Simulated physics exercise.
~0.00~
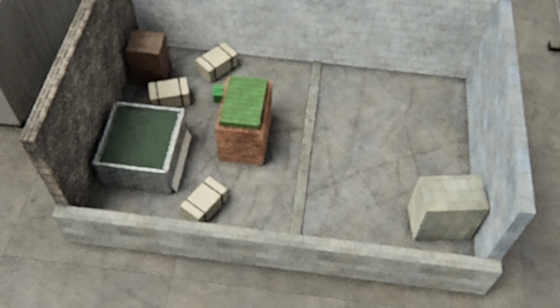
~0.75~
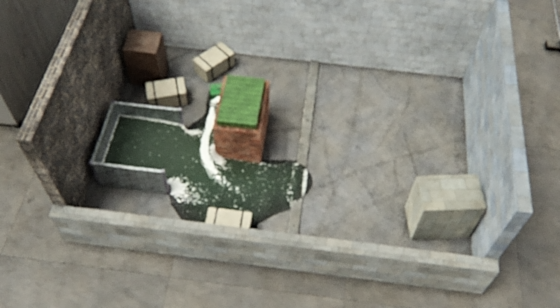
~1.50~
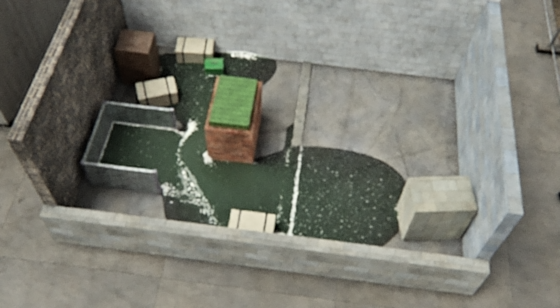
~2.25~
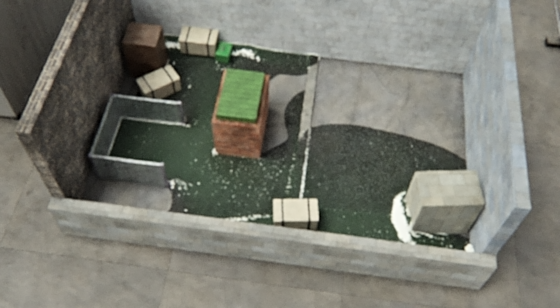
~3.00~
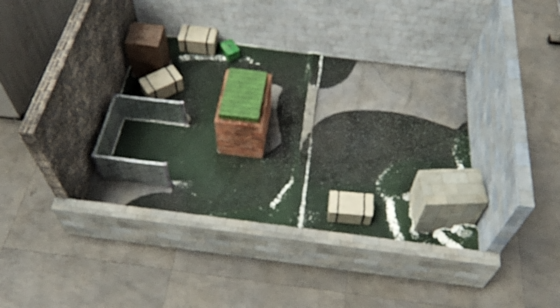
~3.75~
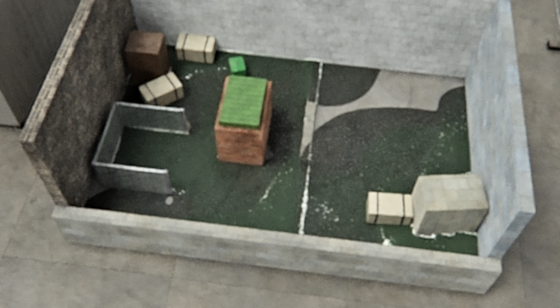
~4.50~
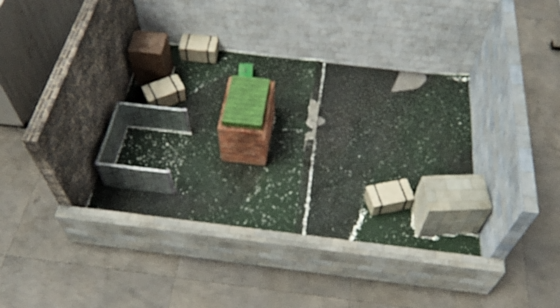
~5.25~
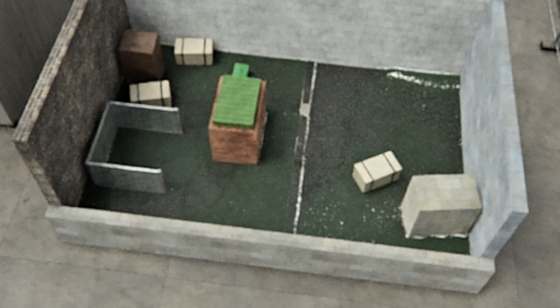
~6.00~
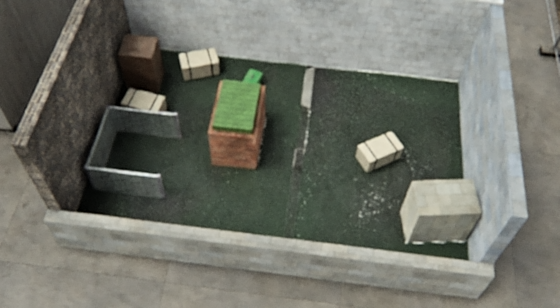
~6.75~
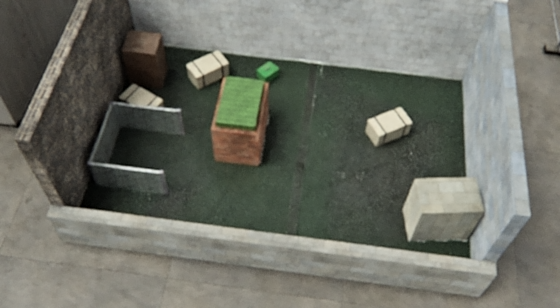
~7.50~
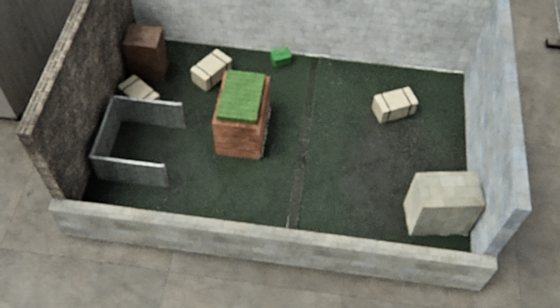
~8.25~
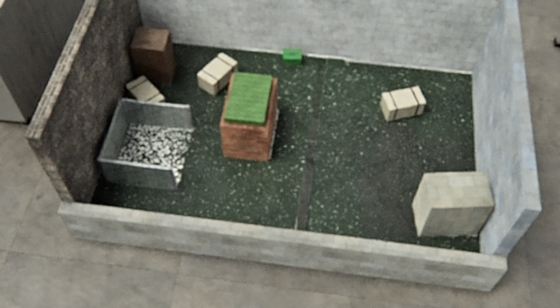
A walled concrete yard, crossed by a low kerb, is seen from above by a slightly swaying camera. An open grey tank of dark green water stands at left, with three cream boxes, a small green tote, a brown box, a grass-topped brick block and a pale block at right. The water bursts out rightward, sweeping the nearest cream box over the kerb to the pale block. As water covers the floor, that box drifts toward the back. The tote moves behind the brick block, then right along the back wall, ending afloat short of the kerb line.
